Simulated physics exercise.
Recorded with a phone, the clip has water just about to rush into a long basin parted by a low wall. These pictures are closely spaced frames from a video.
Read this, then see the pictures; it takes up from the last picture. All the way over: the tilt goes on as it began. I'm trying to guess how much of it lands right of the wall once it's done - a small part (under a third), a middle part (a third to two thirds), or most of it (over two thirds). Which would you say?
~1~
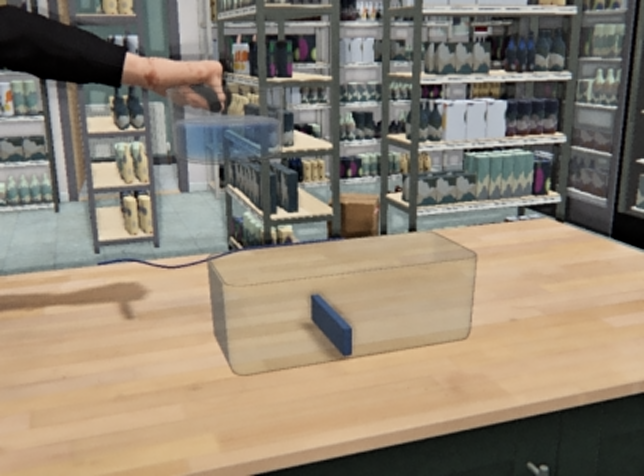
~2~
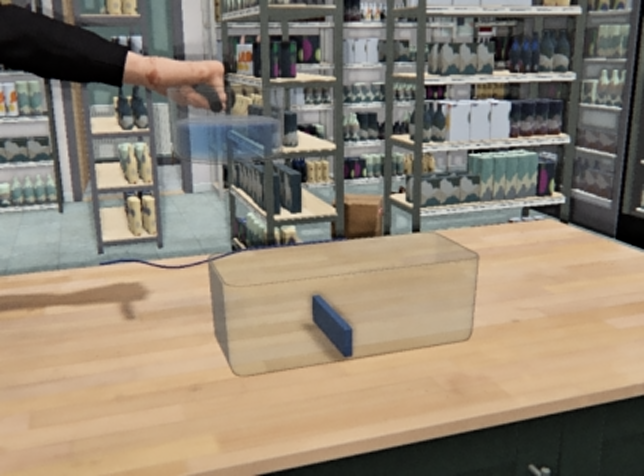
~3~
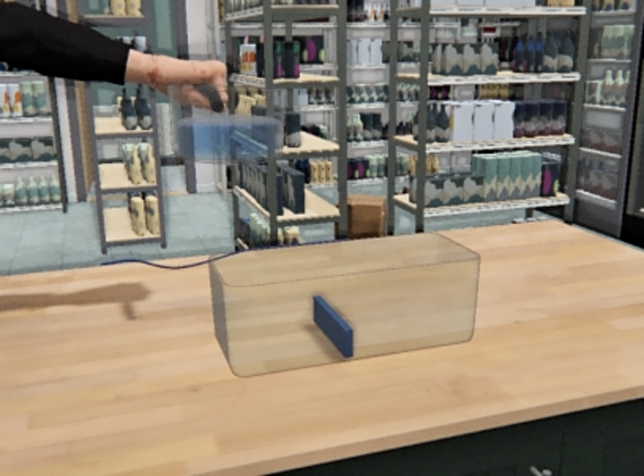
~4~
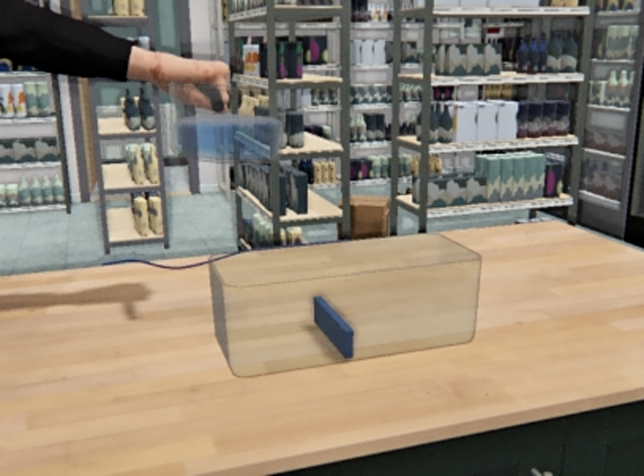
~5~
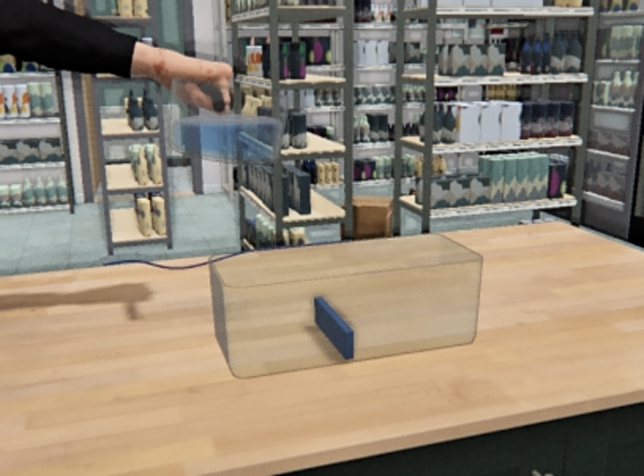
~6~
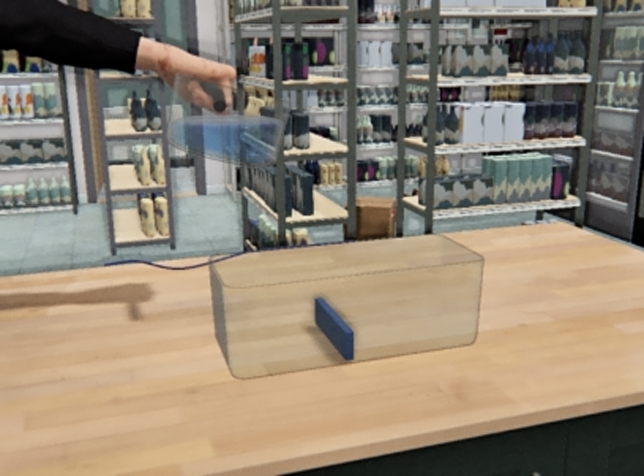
I'd say a middle part, a third to two thirds.
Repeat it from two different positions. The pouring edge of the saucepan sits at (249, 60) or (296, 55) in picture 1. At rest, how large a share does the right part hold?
10 % and 80 %.
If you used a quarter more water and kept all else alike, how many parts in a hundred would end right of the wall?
It comes to 60 per cent or so.
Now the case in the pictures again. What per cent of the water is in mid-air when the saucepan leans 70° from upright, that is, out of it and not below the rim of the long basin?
Estimate: 30 per cent, roughly.
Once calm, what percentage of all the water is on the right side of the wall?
I'd say near 50 in a hundred.
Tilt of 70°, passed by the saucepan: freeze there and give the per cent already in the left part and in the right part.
So the left part has 5 percent, while the right part has 0.
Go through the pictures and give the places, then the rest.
The first picture shows tilt 0°; pouring edge (280, 89); surface from (173, 124) to (277, 119); the long basin's rim runs from (216, 271) to (455, 244); the wall's top is at (330, 312).
The second picture shows tilt 1°; pouring edge (281, 90); surface from (173, 124) to (278, 119).
The third picture shows tilt 3°; pouring edge (283, 91); surface from (173, 123) to (278, 119).
The fourth picture shows tilt 6°; pouring edge (284, 94); surface from (173, 123) to (277, 119).
The fifth picture shows tilt 10°; pouring edge (286, 98); surface from (172, 123) to (279, 120).
The sixth picture shows tilt 15°; pouring edge (288, 104); surface from (170, 123) to (280, 120).
A moment on, the saucepan is tipped part way and 69 per cent is still to pour, 3 is left of the wall and 0 right of it.
Next, the saucepan is tipped right over and 12 per cent is still to pour, 22 is left of the wall and 47 right of it.
Then the saucepan is tipped right over and 0 per cent is still to pour, 49 is left of the wall and 49 right of it.
Later the saucepan is tipped right over and 0 per cent is still to pour, 49 is left of the wall and 50 right of it.
In the end 49 per cent lies left of the wall, 50 right of it and 1 outside.
